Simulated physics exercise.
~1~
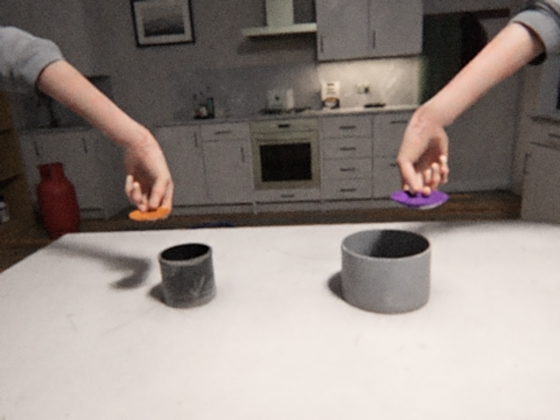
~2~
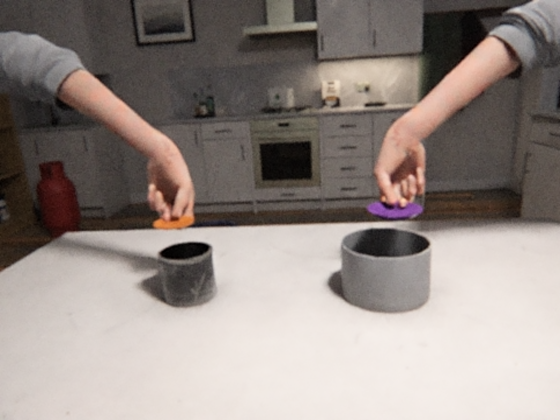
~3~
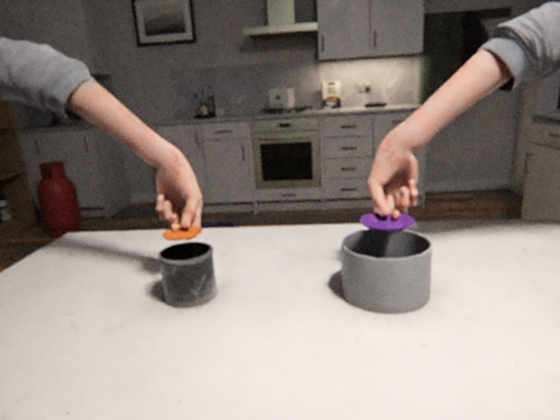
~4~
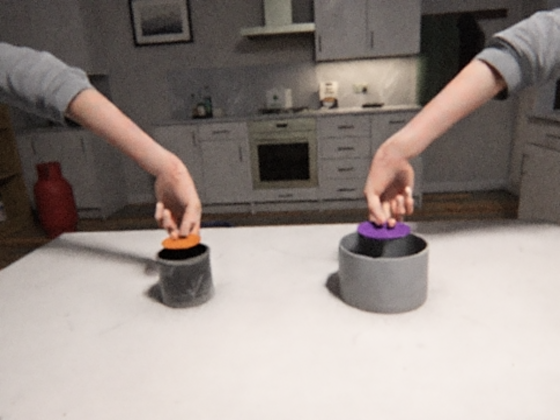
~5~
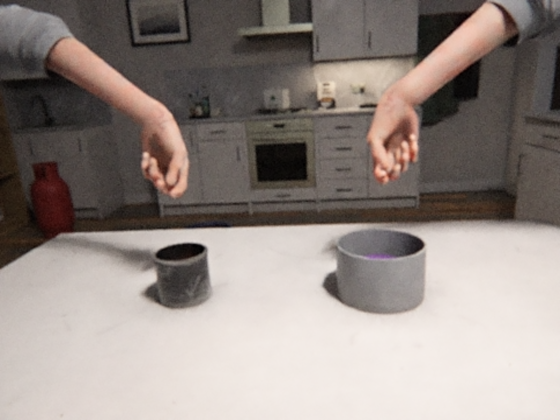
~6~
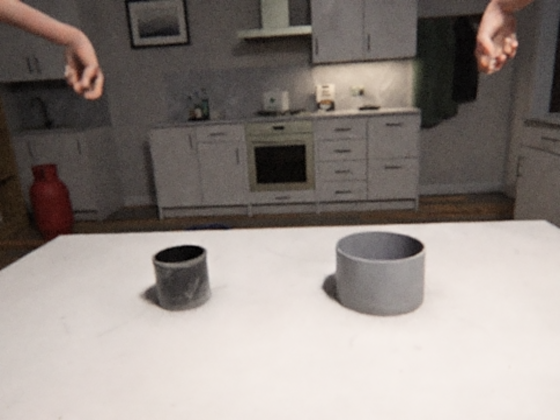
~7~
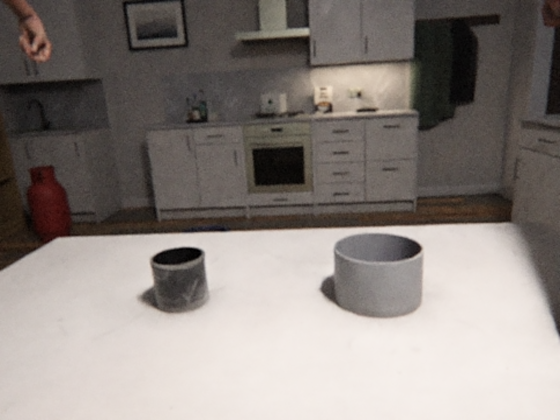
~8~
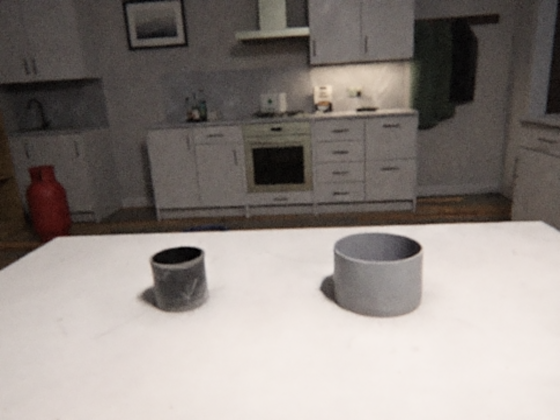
Two hands held a small orange disc and a purple one above two gray containers on a white table, lowered them to the openings and let go. Both discs dropped inside, and the hands pulled away, leaving the containers standing in place.
